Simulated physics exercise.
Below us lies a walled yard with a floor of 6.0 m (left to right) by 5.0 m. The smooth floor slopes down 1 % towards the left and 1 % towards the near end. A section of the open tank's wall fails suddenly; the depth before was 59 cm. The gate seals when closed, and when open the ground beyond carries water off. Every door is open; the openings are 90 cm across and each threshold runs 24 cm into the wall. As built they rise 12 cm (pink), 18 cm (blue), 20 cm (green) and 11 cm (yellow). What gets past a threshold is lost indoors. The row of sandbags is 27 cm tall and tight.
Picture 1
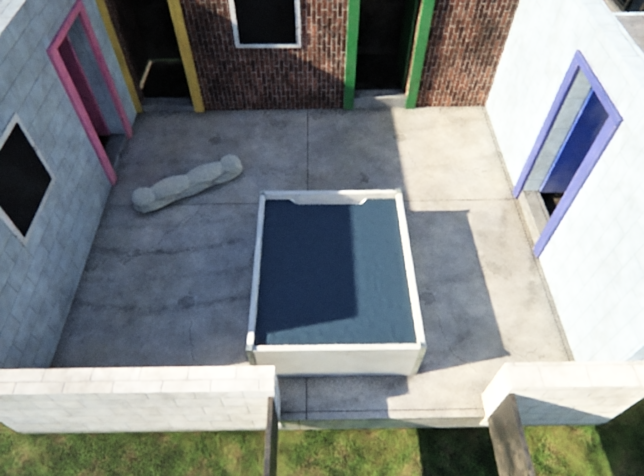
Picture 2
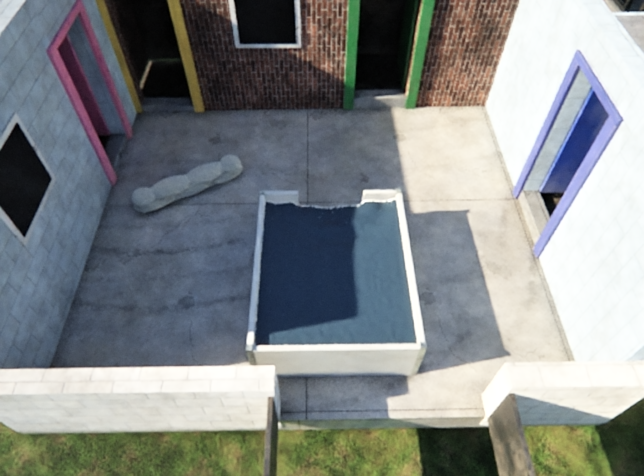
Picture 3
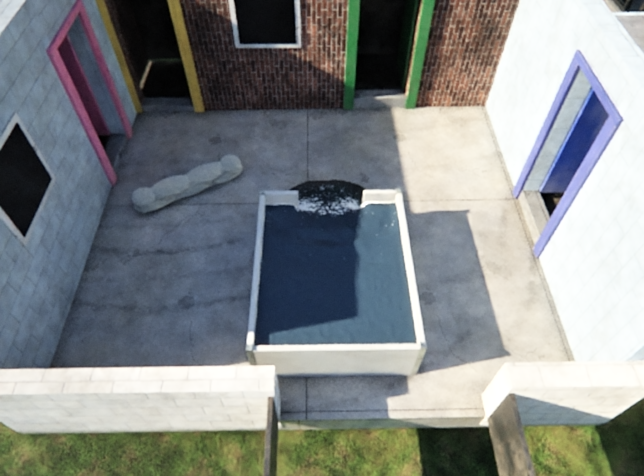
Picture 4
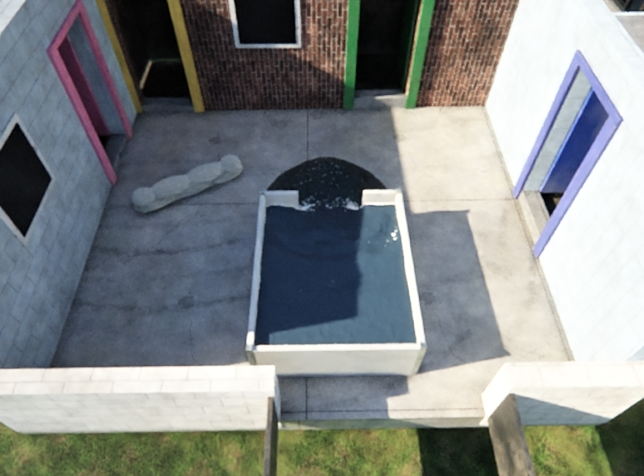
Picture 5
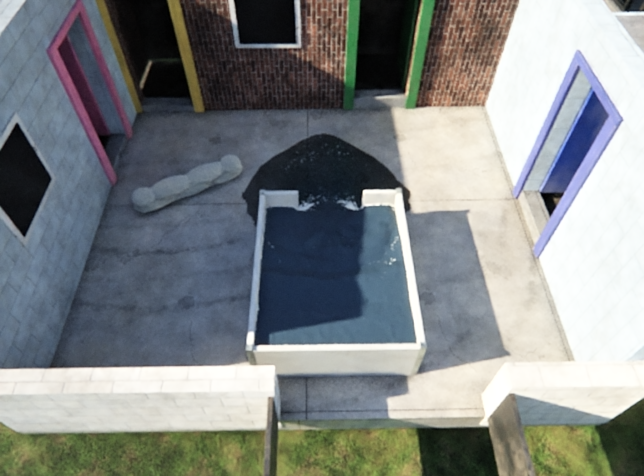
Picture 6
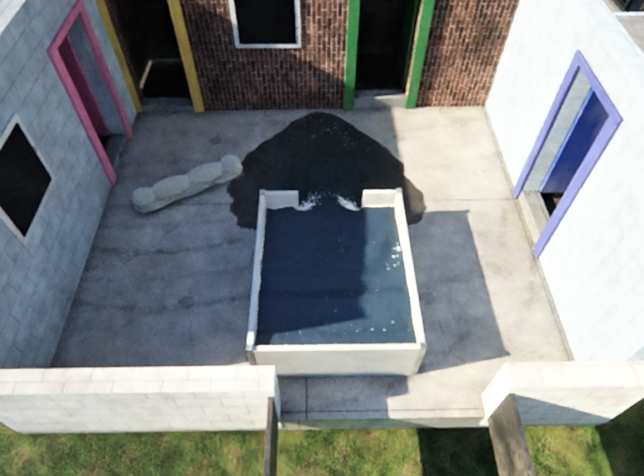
Dark water pours through a gap in the open tank's far wall and spreads outward.
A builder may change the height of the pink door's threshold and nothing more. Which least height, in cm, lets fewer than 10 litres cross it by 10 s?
Some 13 cm above the ground.
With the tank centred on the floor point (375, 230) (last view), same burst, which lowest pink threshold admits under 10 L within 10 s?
Some 13.5 cm.
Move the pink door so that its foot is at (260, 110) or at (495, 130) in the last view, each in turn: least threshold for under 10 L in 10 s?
About 17 and 17 cm.
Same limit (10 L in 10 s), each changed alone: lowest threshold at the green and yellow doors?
About 17 cm at green and 13.5 cm at yellow.
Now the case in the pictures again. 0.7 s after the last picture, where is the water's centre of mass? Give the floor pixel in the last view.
At about (329, 250).
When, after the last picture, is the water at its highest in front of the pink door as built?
At about 2.8 s.
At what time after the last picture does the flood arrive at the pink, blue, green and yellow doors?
Arrival: Pink 1.8 s, blue 2.6 s, green 0.3 s, yellow 1.0 s.
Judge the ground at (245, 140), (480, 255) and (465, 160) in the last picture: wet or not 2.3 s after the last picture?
In that order: Under water, not reached, wet.
Then, 0.7 s after the last picture water covers 25 % of the floor, deepest (32 cm) near (330, 219); it has not reached the pink door.
Then, 2.3 s after the last picture water covers 40 % of the floor, deepest (24 cm) near (137, 116); 13 cm at the pink door, 0 litres in over its 12 cm threshold.
Then, 9.3 s after the last picture water covers 95 % of the floor, deepest (12 cm) near (147, 194); 11 cm at the pink door, 16 litres in over its 12 cm threshold.
At the pink door as built, the water peaked near 15 cm, 2.7 s after the last picture.
Run again over the same 10 s with other heights there, 21 litres in over 11.5 cm, 1 litre over 16 cm. The limit of 10 litres is kept from about 13 cm up.
